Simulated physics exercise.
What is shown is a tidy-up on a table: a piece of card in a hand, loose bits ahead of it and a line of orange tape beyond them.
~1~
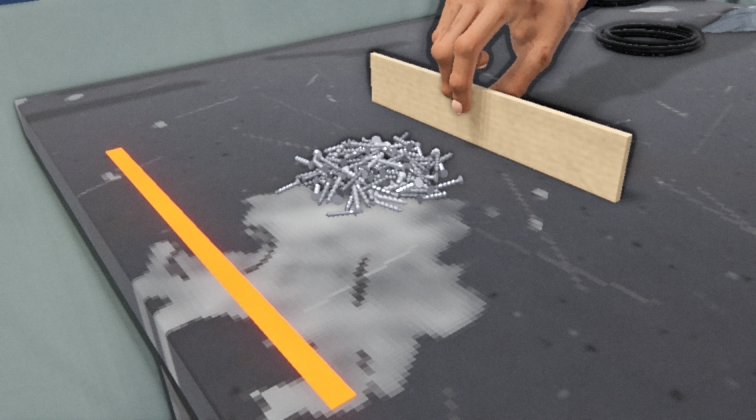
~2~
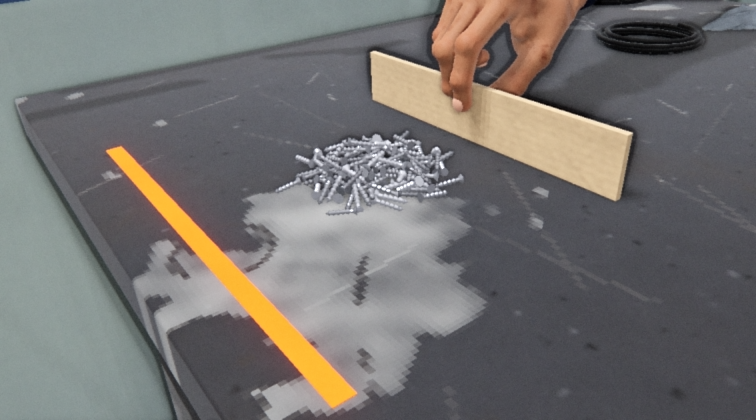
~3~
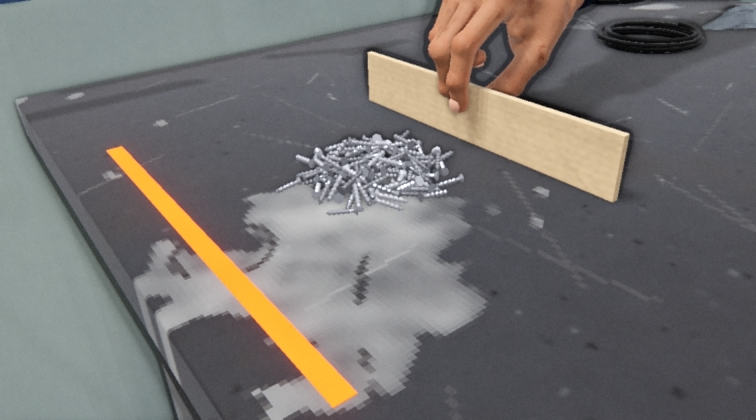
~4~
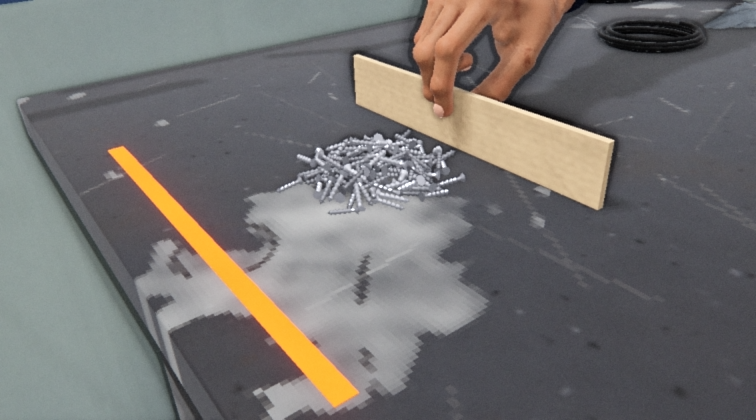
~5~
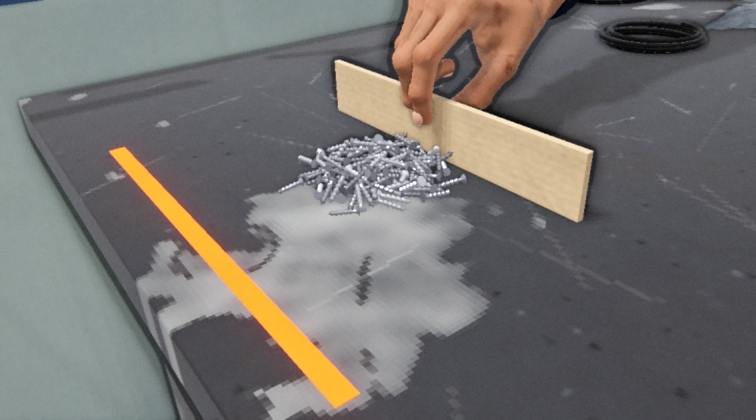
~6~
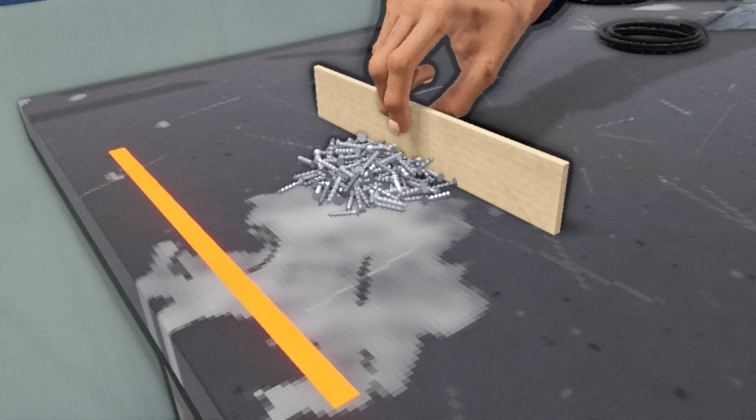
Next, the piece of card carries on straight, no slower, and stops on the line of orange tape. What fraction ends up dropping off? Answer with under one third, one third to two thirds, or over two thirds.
The share that drops off is one third to two thirds.
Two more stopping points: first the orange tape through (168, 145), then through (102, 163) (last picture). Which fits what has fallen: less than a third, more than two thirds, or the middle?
First try: Under a third; second try: Over two thirds.
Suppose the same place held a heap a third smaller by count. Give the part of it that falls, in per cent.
Expected share: Around 40 %.
Just after the last frame, piece of card still moving, near (302, 137); heap all on the table, its front near (210, 236).
A moment on, piece of card stopped at the orange tape; heap roughly a quarter over the edge.
Further on, piece of card stopped at the orange tape; heap roughly half over the edge.
When it is over, piece of card stopped at the orange tape; heap roughly half over the edge.
